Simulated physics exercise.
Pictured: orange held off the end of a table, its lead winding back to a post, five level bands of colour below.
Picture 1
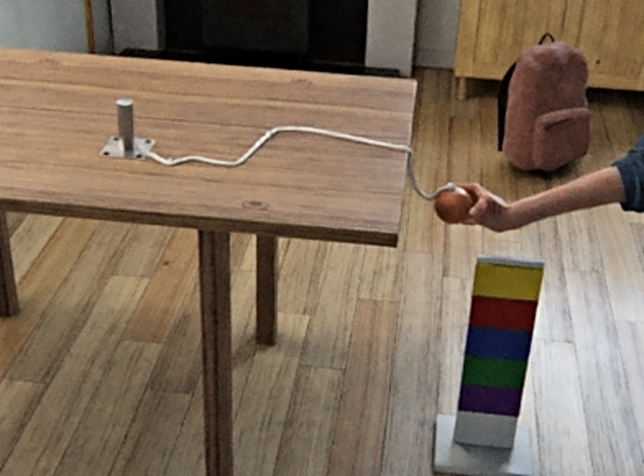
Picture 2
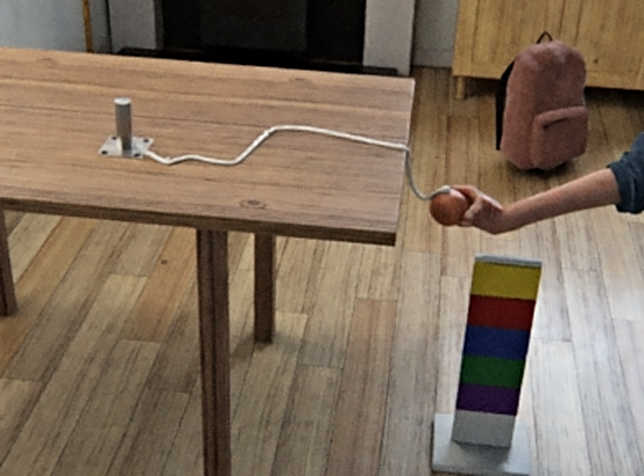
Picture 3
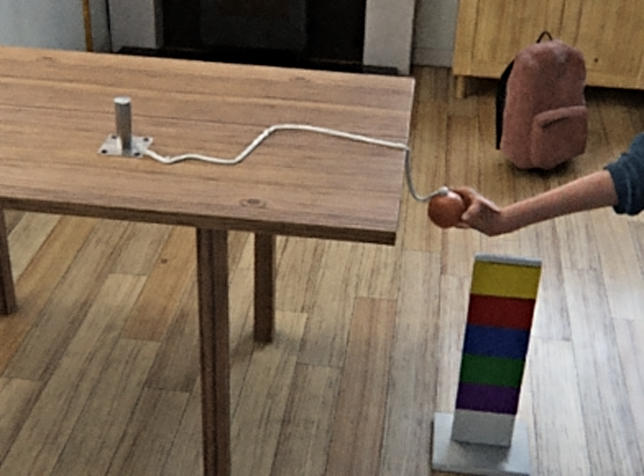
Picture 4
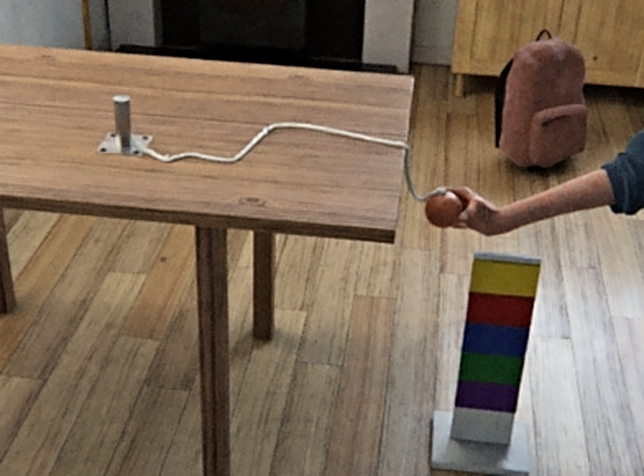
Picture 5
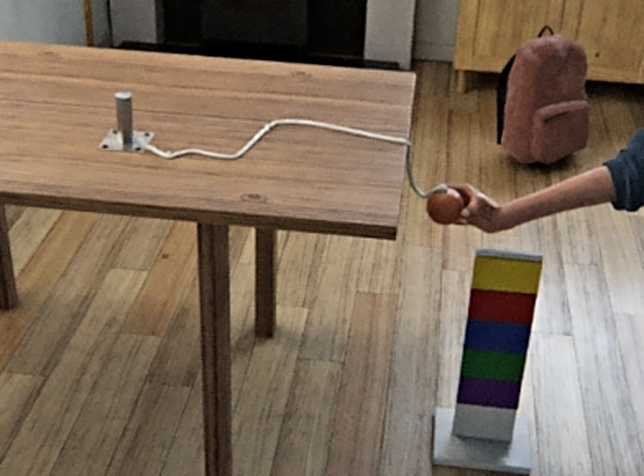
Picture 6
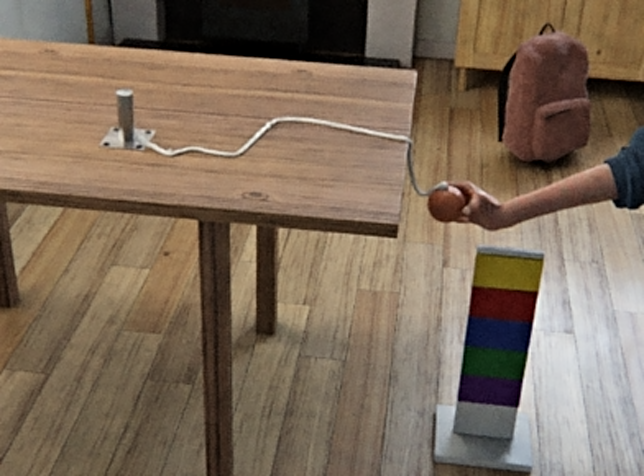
In a room with a wooden floor, a hand held an orange ball just past the table's right edge, its pale cord winding back to a metal post, above a colour-banded block; almost nothing moved.
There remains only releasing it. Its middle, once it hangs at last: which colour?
Colour: Blue.
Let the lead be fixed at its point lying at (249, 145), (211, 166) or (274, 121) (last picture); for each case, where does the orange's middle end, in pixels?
Expect roughly (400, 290) for the first, (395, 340) for the second and (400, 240) for the third.
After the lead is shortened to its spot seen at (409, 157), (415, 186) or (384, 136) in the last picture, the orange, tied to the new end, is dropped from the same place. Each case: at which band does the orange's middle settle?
Result per try - yellow; red; higher than all five.
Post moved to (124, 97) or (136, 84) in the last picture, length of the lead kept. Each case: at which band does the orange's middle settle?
Answer, in order: Red, red.
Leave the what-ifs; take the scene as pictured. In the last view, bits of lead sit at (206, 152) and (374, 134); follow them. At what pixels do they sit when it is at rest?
I'd put the first at about (240, 144) and the other at about (403, 209).
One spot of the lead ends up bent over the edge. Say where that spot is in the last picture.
The point at (322, 123).
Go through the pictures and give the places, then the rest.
Orange (453, 206); yellow (508, 283); red (503, 315); blue (499, 344); green (494, 374); purple (490, 401), in the first frame.
Orange (448, 208); lead through (163, 162) (229, 164) (266, 136) (331, 134) (406, 153), in the second frame.
Orange (446, 210), in the third frame.
Orange (443, 210); lead through (163, 159) (228, 161) (266, 134) (331, 131) (405, 150), in the fourth frame.
Orange (445, 207), in the fifth frame.
Orange (446, 204); lead through (165, 154) (231, 156) (268, 128) (333, 125) (408, 144), in the sixth frame.
Soon after, orange near (367, 309); level with red.
Then, orange near (403, 325); level with blue.
At rest, orange near (395, 327); level with blue. The blue one.
